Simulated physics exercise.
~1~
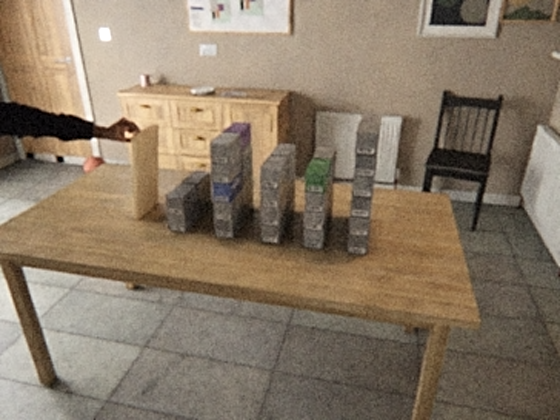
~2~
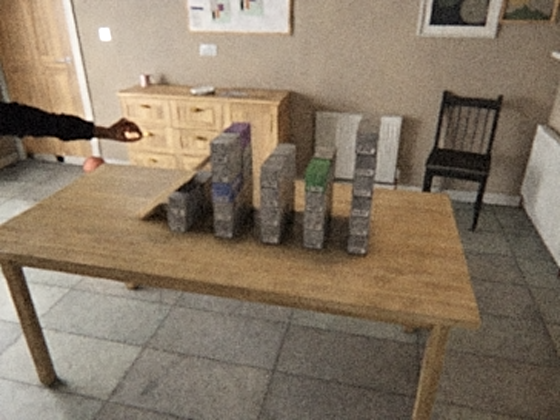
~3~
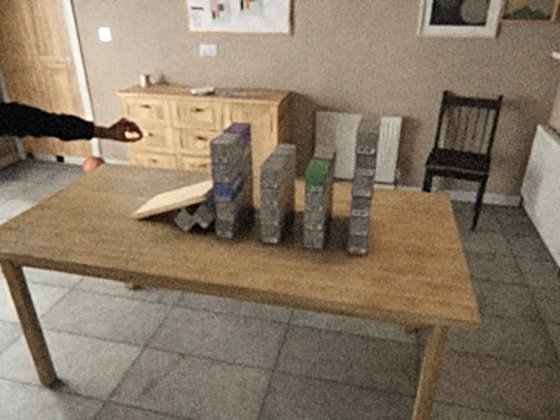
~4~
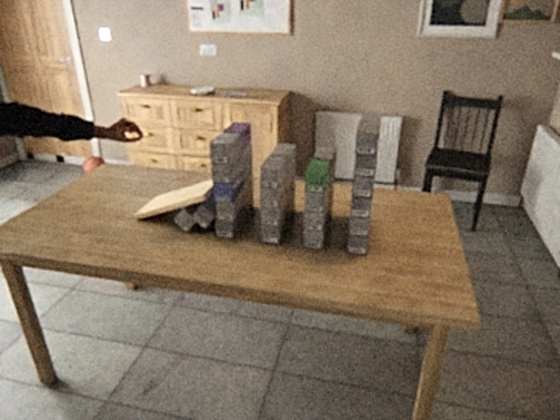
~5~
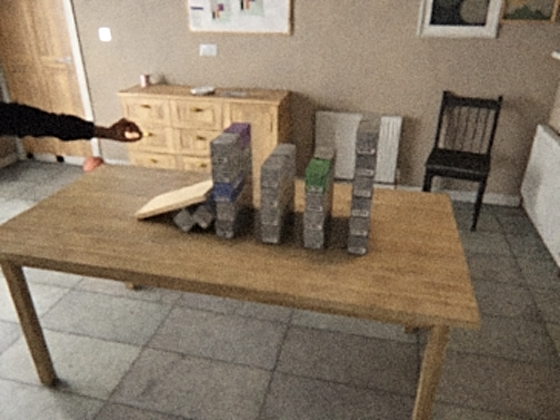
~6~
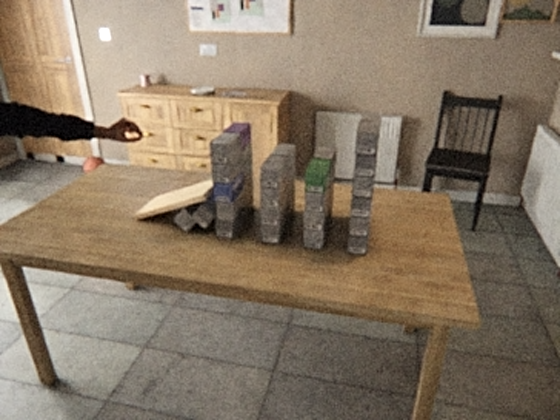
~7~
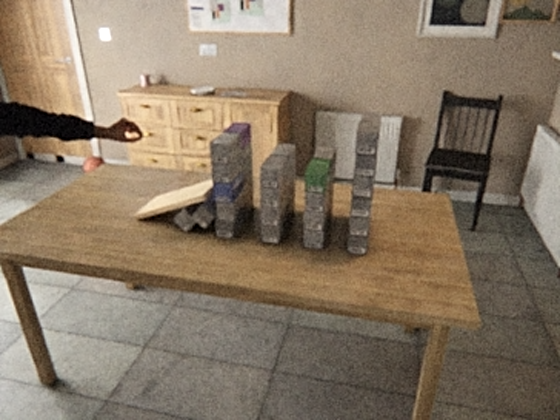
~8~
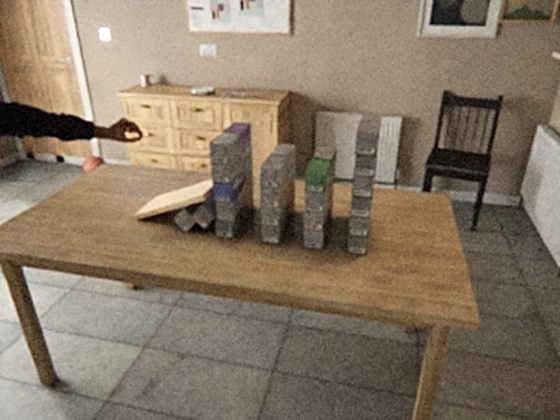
A pushed board tips right onto the shortest pile, crumpling none, and rests slanted there.
